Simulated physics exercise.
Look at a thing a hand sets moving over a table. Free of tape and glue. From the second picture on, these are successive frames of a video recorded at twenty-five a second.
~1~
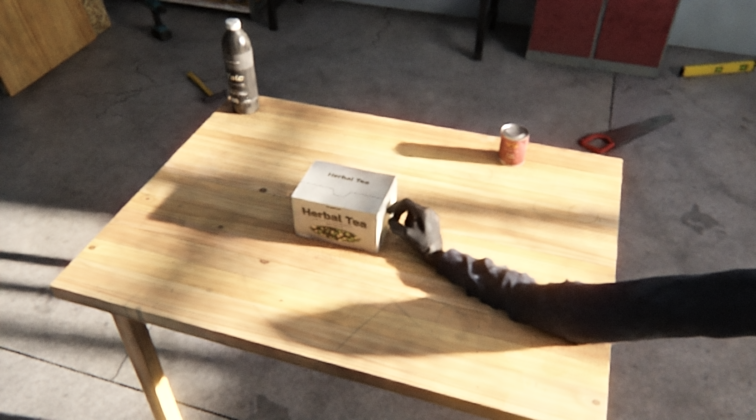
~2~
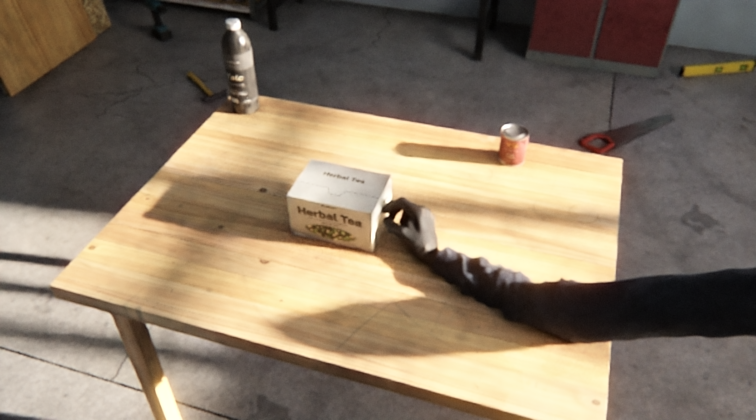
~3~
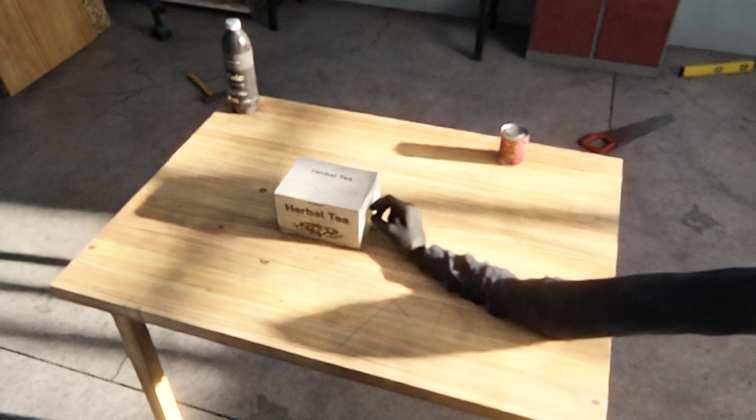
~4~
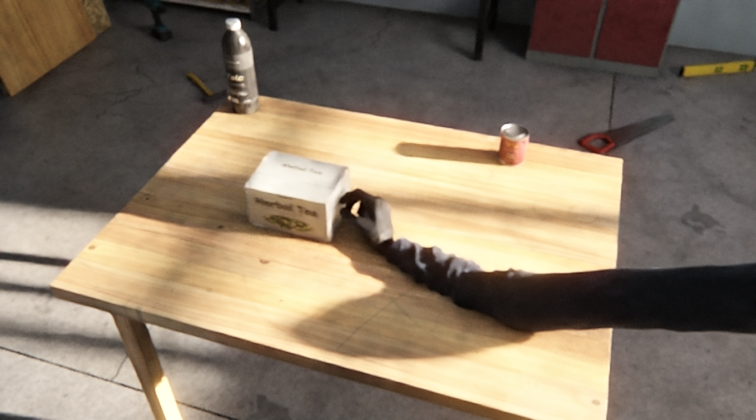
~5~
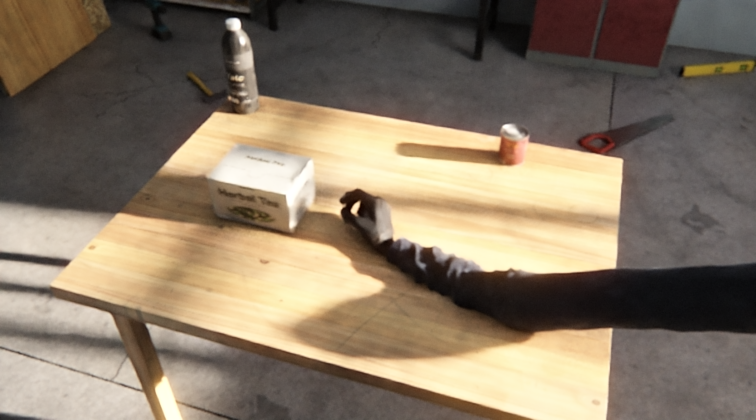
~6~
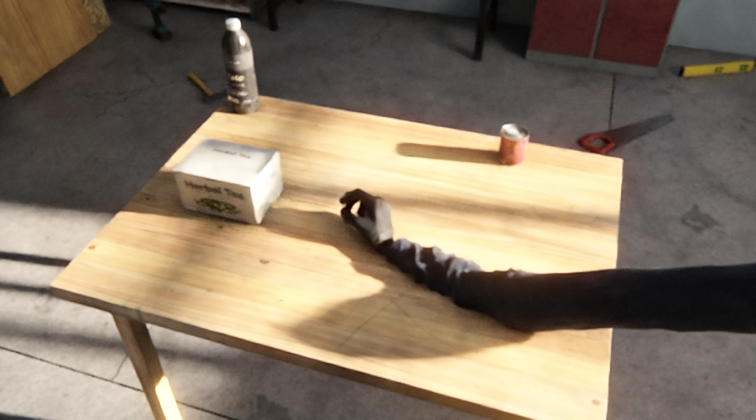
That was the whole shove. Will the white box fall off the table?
You'll see it isn't on the table when it's all over.
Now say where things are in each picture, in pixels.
In the first picture, under the hand; white box (346, 206).
In the second picture, under the hand; white box (341, 205).
In the third picture, under the hand; white box (329, 202).
In the fourth picture, white box (299, 196).
In the fifth picture, white box (263, 187) displaced a little.
In the sixth picture, white box (230, 180) displaced about its own width.
Then, 0.20 s past the last view, white box now off the table.
Then, 0.50 s past the last view, things are still on the move.
Finally, off the table, white box.
